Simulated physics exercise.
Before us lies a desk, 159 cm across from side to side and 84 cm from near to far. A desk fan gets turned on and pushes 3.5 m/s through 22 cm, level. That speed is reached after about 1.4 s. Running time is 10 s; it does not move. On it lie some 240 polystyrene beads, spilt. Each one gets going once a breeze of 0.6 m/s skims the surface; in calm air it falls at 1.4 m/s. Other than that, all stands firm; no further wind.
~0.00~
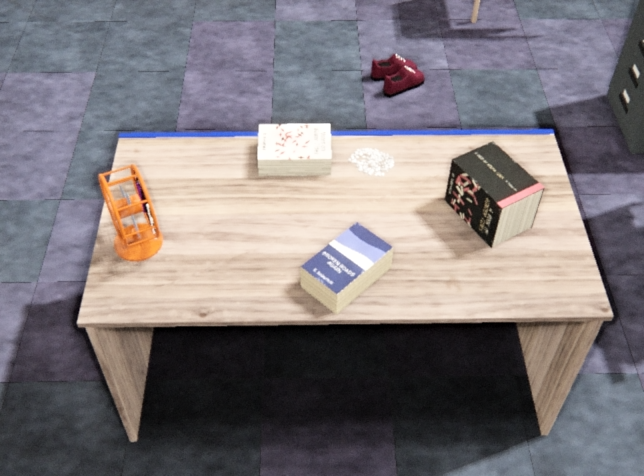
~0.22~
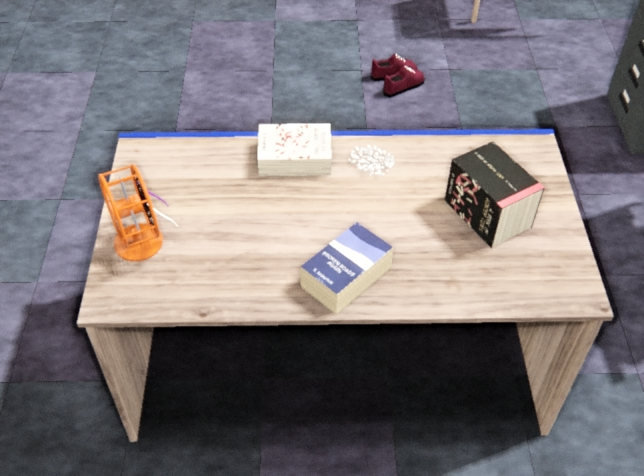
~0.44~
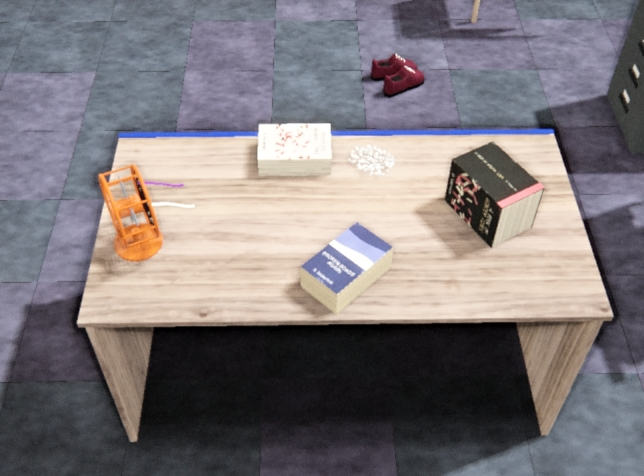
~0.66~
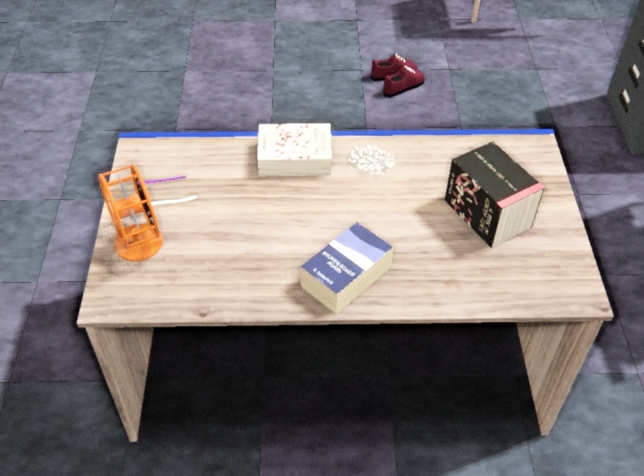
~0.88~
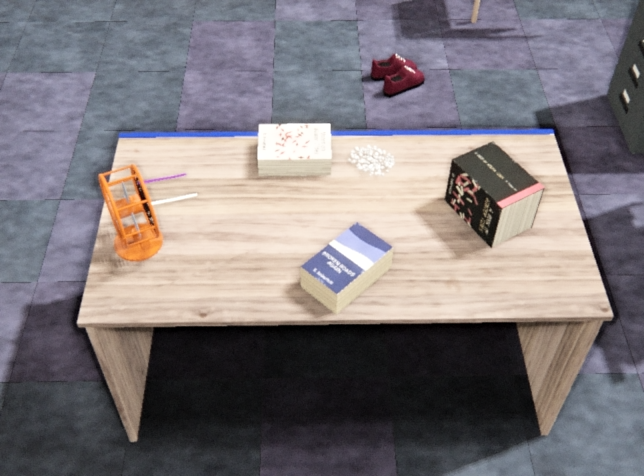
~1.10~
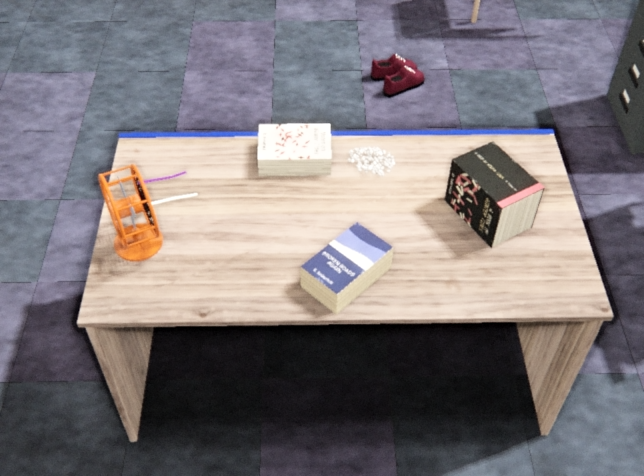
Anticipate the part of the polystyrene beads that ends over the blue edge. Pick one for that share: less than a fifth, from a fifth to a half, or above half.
More than one half.
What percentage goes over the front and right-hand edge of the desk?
Roughly 0 % front, roughly 15 % right-hand.
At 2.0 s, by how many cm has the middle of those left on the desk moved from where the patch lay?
Centre offset: Approx. 10 cm.
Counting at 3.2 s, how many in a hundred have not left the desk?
Near 30 percent remain.
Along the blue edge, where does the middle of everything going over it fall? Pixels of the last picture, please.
Close to pixel (460, 131).
After 2.0 s the count stands so, 45 % are over the blue edge; the middle of those still in play is near (350, 164).
After 3.2 s the count stands so, 66 % are over the blue edge; the middle of those still in play is near (342, 166).
After 5.5 s the count stands so, 76 % are over the blue edge.
After 10.0 s, at the end, 81 % are over the blue edge.
